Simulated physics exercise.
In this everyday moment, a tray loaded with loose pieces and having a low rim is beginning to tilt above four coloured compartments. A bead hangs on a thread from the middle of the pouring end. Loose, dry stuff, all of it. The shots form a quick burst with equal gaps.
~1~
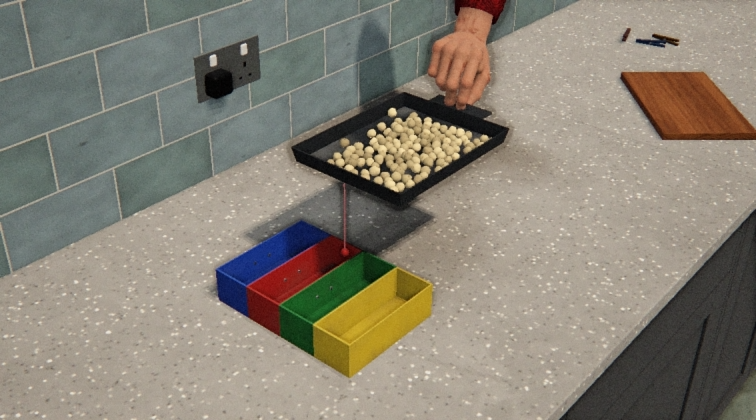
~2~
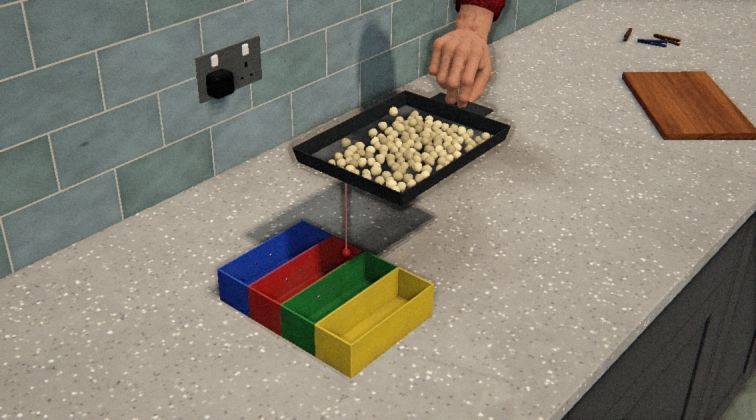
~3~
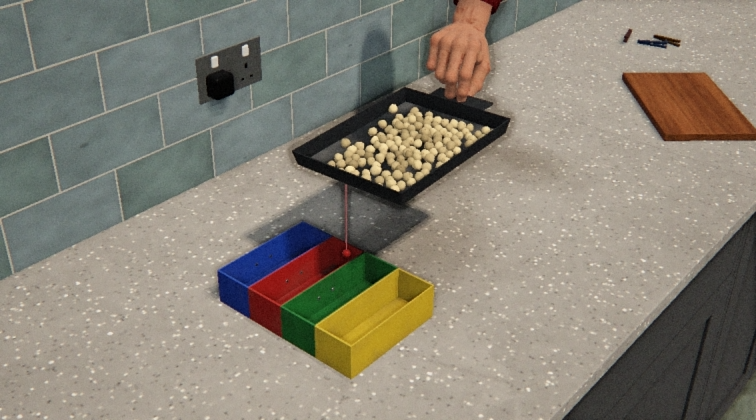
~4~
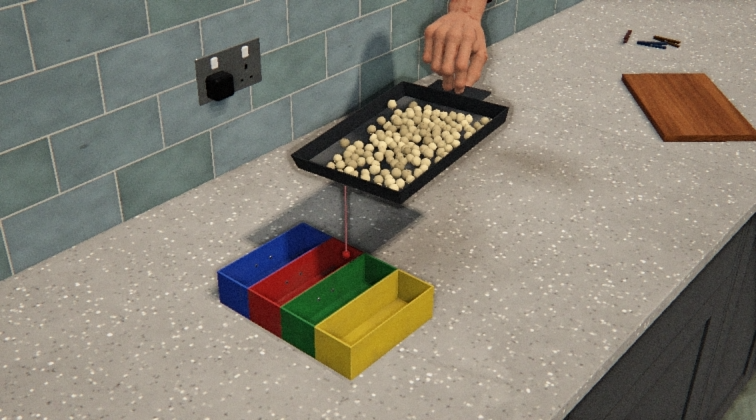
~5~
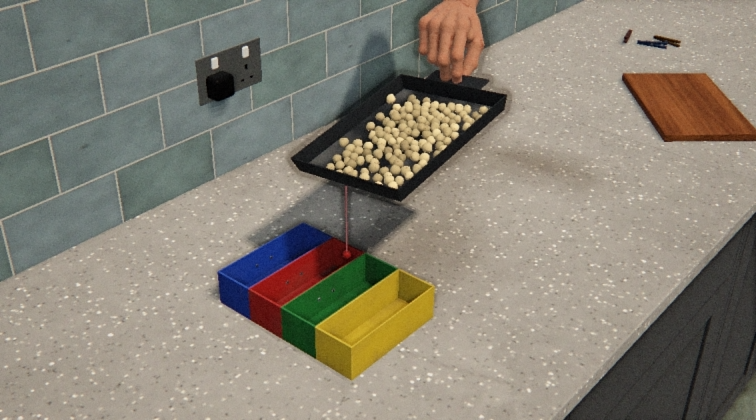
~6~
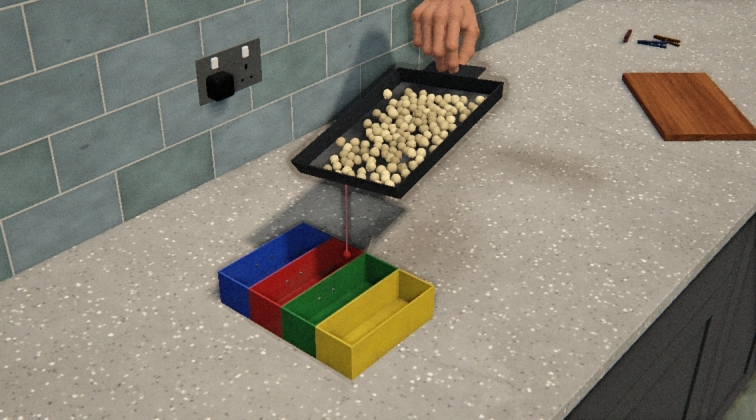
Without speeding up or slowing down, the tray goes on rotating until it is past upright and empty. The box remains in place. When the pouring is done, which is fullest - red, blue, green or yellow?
Fullest: The blue cell.
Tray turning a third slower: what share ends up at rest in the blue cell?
Near 70 in a hundred.
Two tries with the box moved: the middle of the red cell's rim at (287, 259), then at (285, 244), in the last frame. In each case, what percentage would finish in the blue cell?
Around 20 and then 0 per cent.
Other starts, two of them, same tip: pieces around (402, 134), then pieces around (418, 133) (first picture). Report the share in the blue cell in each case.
Roughly 70 per cent, then roughly 70 per cent.
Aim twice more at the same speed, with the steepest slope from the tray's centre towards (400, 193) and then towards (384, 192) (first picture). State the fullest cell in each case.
Yellow, then the yellow cell.
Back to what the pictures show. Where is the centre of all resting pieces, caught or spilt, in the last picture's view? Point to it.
Somewhere close to (287, 279) in the last picture.
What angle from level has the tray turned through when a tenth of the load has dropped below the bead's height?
Around 105° of tilt.
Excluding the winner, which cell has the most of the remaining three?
I'd say the red one takes second place.
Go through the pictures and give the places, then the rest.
The first picture shows corners of the pouring end (296, 147) and (400, 191), level; middle of the load (404, 148), macadamia nuts; bead on its thread (345, 252); blue cell (233, 290); red cell (264, 308); green cell (297, 327); yellow cell (332, 348).
The second picture shows corners of the pouring end (298, 147) and (401, 191), level; middle of the load (406, 147).
The third picture shows corners of the pouring end (297, 150) and (401, 190), tipped barely, lowest at the left corner; middle of the load (406, 145).
The fourth picture shows corners of the pouring end (296, 154) and (399, 189), tipped a little, lowest at the left corner; middle of the load (404, 141).
The fifth picture shows corners of the pouring end (296, 157) and (398, 187), tipped a little, lowest at the left corner; middle of the load (403, 137).
The sixth picture shows corners of the pouring end (295, 159) and (396, 185), tipped clearly, lowest at the left corner; middle of the load (400, 133); blue cell (235, 292); red cell (266, 310); green cell (299, 330); yellow cell (334, 350).
Just after the last frame, tray tipped steeply; almost all on the tray; just a few falling or outside the box.
A moment on, tray tipped past a quarter turn; the larger part on the tray; just a few in the blue cell; about a tenth falling or outside the box.
Further on, tray tipped past a quarter turn; roughly two thirds in the blue cell; roughly a third in the red cell; just a few in the yellow cell; about a tenth falling or outside the box.
When it is over, tray tipped past a quarter turn; roughly two thirds in the blue cell; roughly a third in the red cell; just a few in the yellow cell; not one in the green cell; about a tenth outside the box.
